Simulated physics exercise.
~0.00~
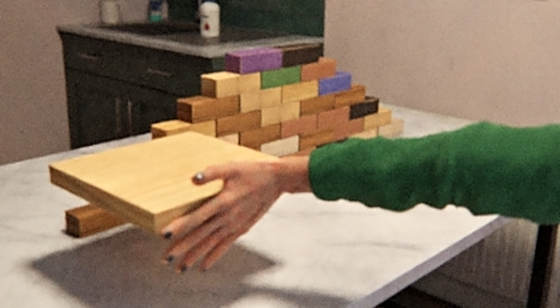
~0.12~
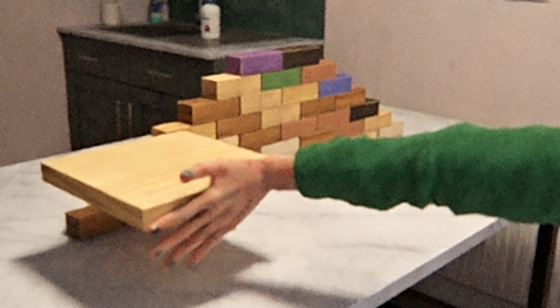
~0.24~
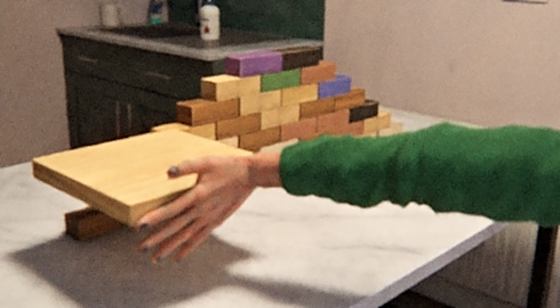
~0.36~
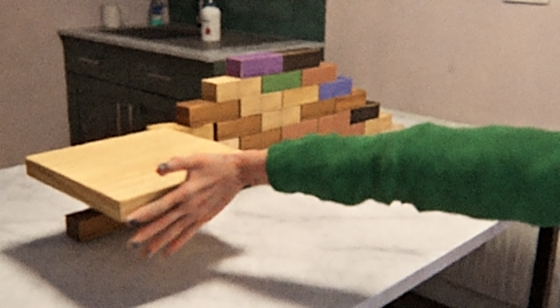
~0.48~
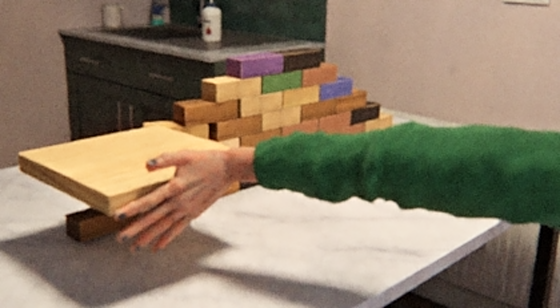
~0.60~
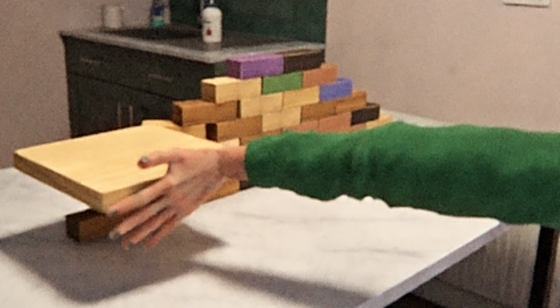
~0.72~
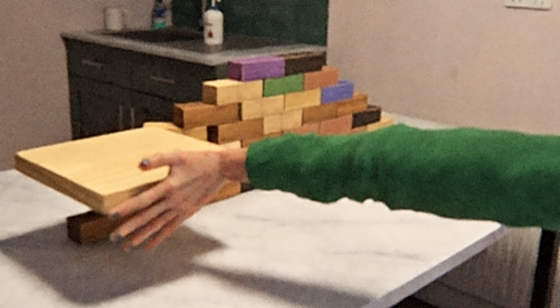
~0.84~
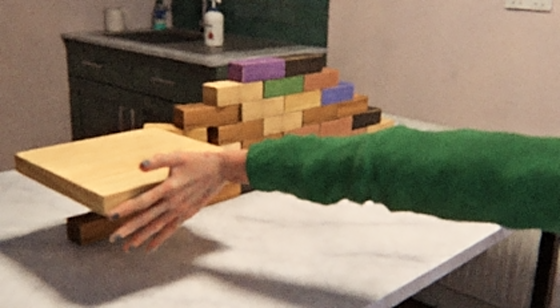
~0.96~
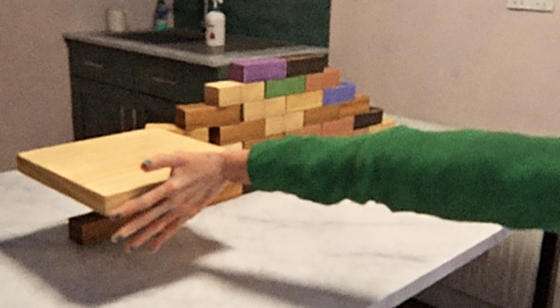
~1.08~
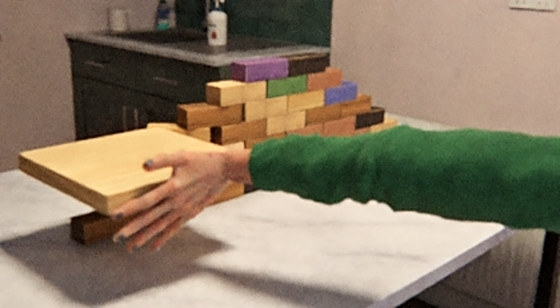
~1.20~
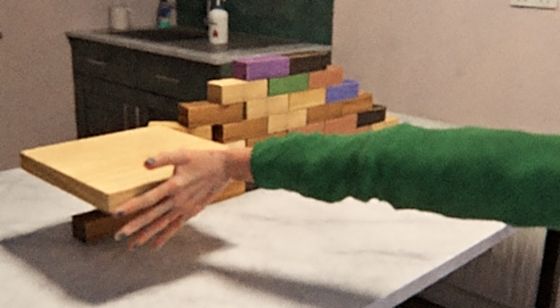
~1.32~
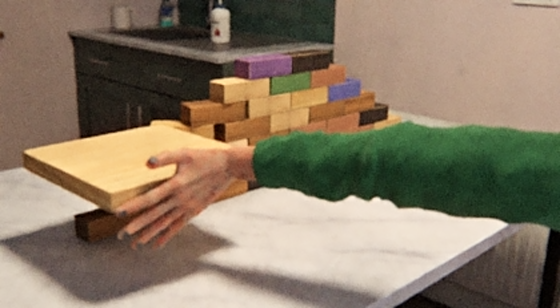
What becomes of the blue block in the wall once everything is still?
The blue block stays up, still in its place on the right side of the wall.
